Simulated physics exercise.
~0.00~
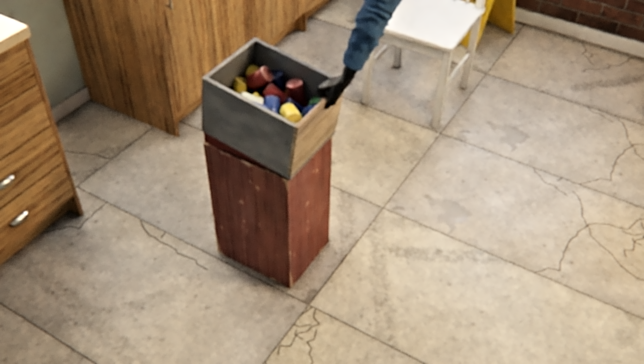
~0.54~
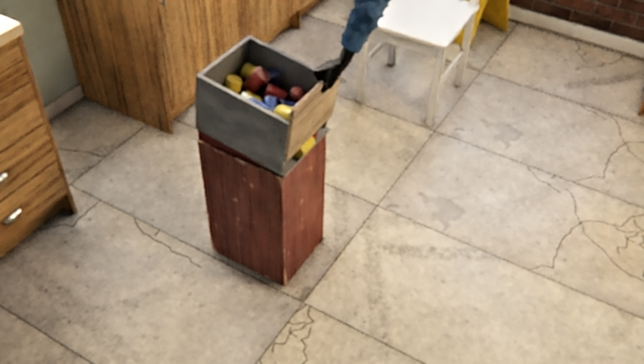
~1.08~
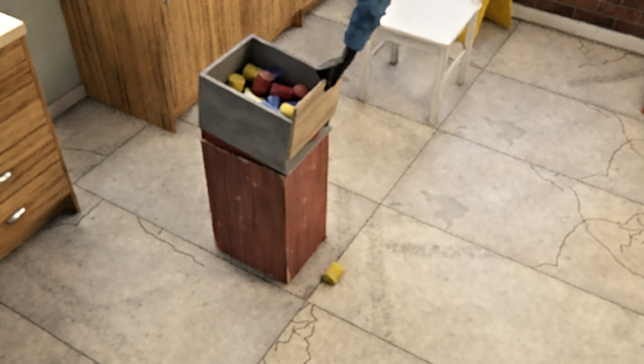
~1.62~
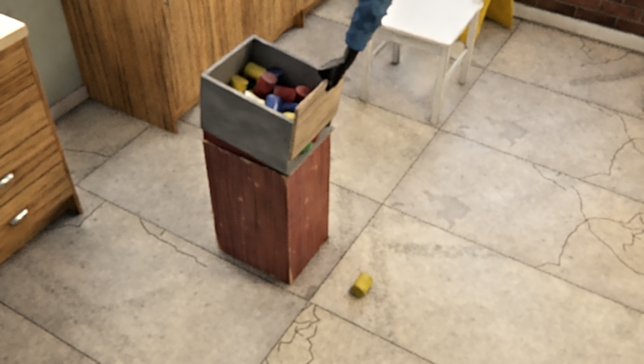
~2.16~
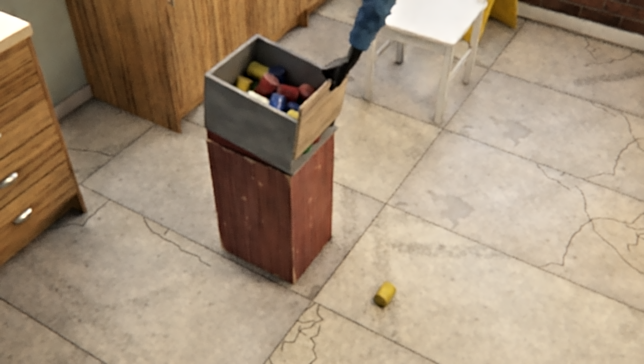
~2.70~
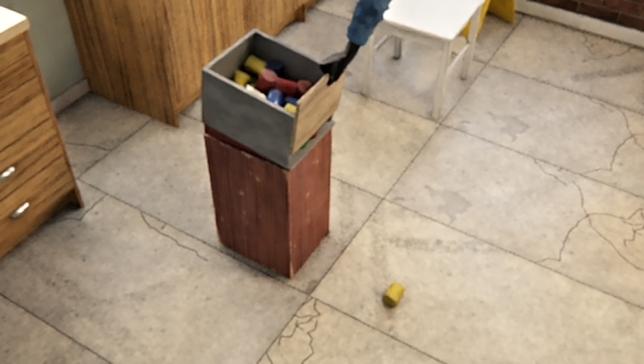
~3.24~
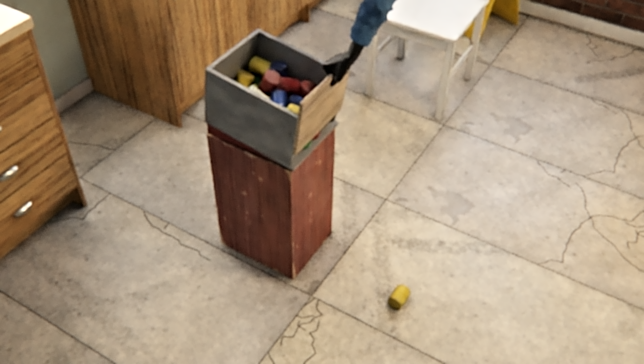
A small yellow piece dropped from a grey bin of colourful pieces on a reddish stand as a gloved hand held the bin's wooden gate, then rolled right across the tiled floor and came to rest, while the others stayed inside.
